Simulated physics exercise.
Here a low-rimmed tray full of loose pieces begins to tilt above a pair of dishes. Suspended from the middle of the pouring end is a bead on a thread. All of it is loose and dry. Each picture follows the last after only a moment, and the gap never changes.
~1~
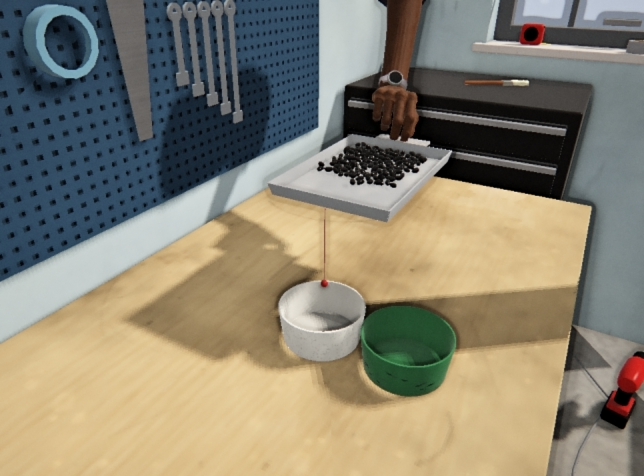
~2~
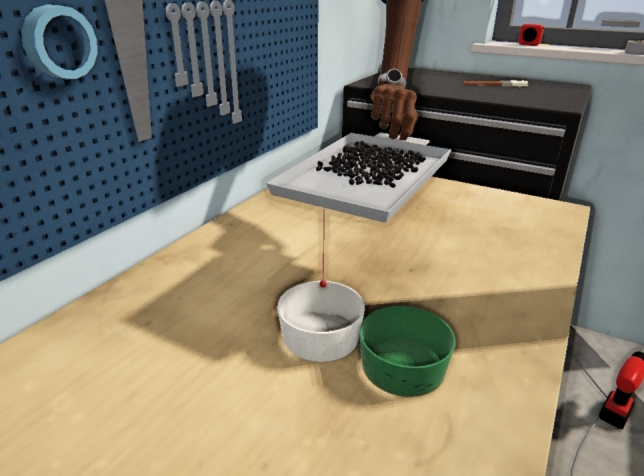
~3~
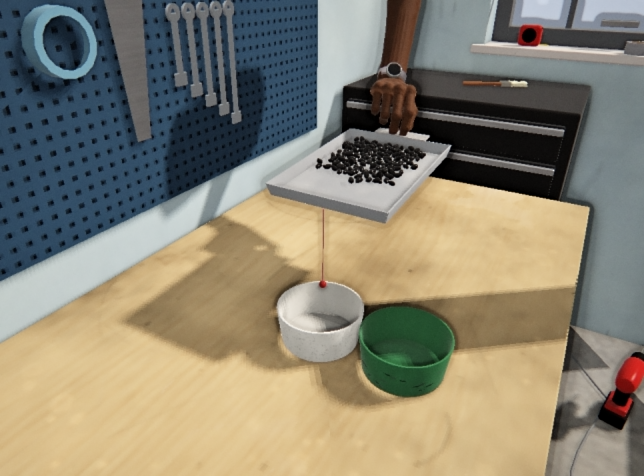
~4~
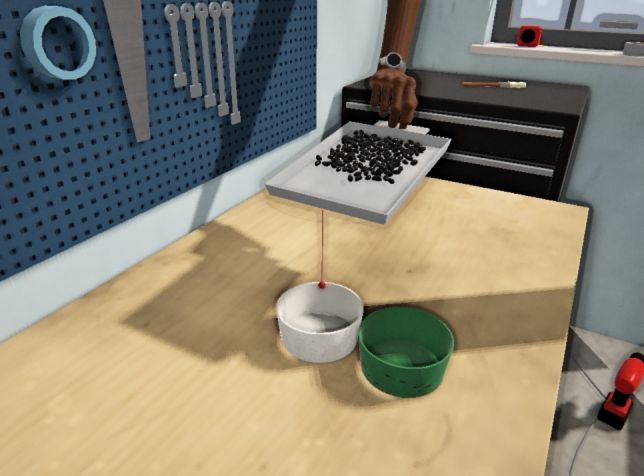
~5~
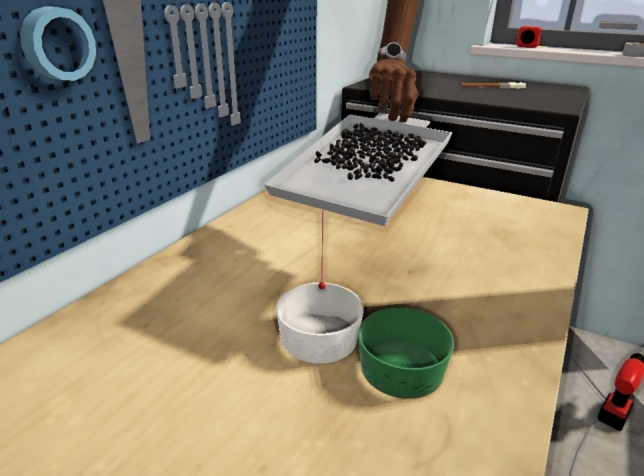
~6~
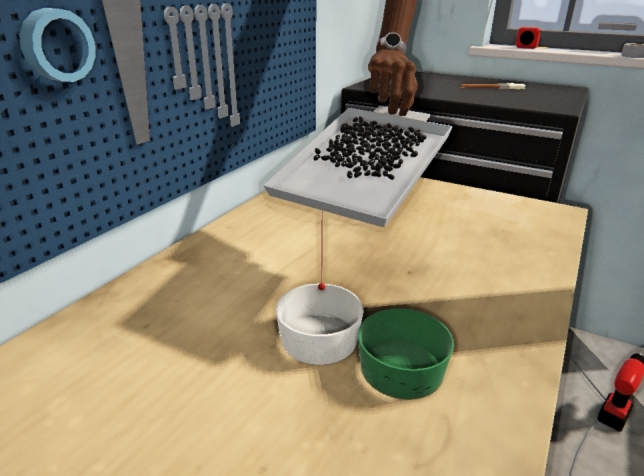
On a wooden workbench, a hand held a pale tray of black beans above a white dish and a green one, then slowly raised its far end a little, the beans staying bunched together.
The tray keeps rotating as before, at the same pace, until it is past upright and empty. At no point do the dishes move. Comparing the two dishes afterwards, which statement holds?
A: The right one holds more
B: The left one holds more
B, the left one holds more.
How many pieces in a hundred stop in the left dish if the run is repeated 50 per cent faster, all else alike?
About 50 in a hundred.
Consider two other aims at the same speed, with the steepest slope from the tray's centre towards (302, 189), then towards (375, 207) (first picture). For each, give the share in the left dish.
The first gives 0 %, the second 30 %.
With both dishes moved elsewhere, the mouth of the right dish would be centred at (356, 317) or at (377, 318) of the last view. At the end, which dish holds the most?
Place 1 - the dish at right; place 2 - the dish at right.
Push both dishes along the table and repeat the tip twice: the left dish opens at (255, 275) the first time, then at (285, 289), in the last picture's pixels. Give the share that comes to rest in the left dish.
The first try gives 0 per cent, the second 10 per cent.
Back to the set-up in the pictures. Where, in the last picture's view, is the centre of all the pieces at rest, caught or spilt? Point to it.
The centre ends up roughly at (327, 347).
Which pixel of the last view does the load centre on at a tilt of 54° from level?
The load's middle is around (343, 193).
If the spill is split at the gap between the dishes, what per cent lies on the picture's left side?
Share to the left: Near 80 per cent.
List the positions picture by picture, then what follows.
The first frame shows corners of the pouring end (272, 182) and (388, 209), level; middle of the load (375, 163), black beans; left dish (300, 342); right dish (389, 376); bead on its thread (324, 284).
The second frame shows corners of the pouring end (271, 182) and (387, 209), level; middle of the load (375, 162).
The third frame shows corners of the pouring end (270, 182) and (386, 210), tipped barely, lowest at the right corner; middle of the load (374, 159).
The fourth frame shows corners of the pouring end (269, 183) and (385, 212), tipped a little, lowest at the right corner; middle of the load (374, 155).
The fifth frame shows corners of the pouring end (269, 183) and (385, 214), tipped a little, lowest at the right corner; middle of the load (374, 150).
The sixth frame shows corners of the pouring end (268, 184) and (384, 216), tipped a little, lowest at the right corner; middle of the load (373, 146); left dish (298, 345); right dish (386, 380).
Just after the last frame, tray tipped steeply; almost all on the tray; just a few in the left dish; just a few in the air.
A moment on, tray tipped right over; the larger part on the tray; about a tenth in the right dish; about a tenth in the left dish; just a few outside both; just a few in the air.
Further on, tray tipped past a quarter turn; roughly a quarter in the right dish; roughly half in the left dish; roughly a quarter outside both.
When it is over, tray tipped past a quarter turn; roughly a quarter in the right dish; roughly half in the left dish; roughly a quarter outside both.
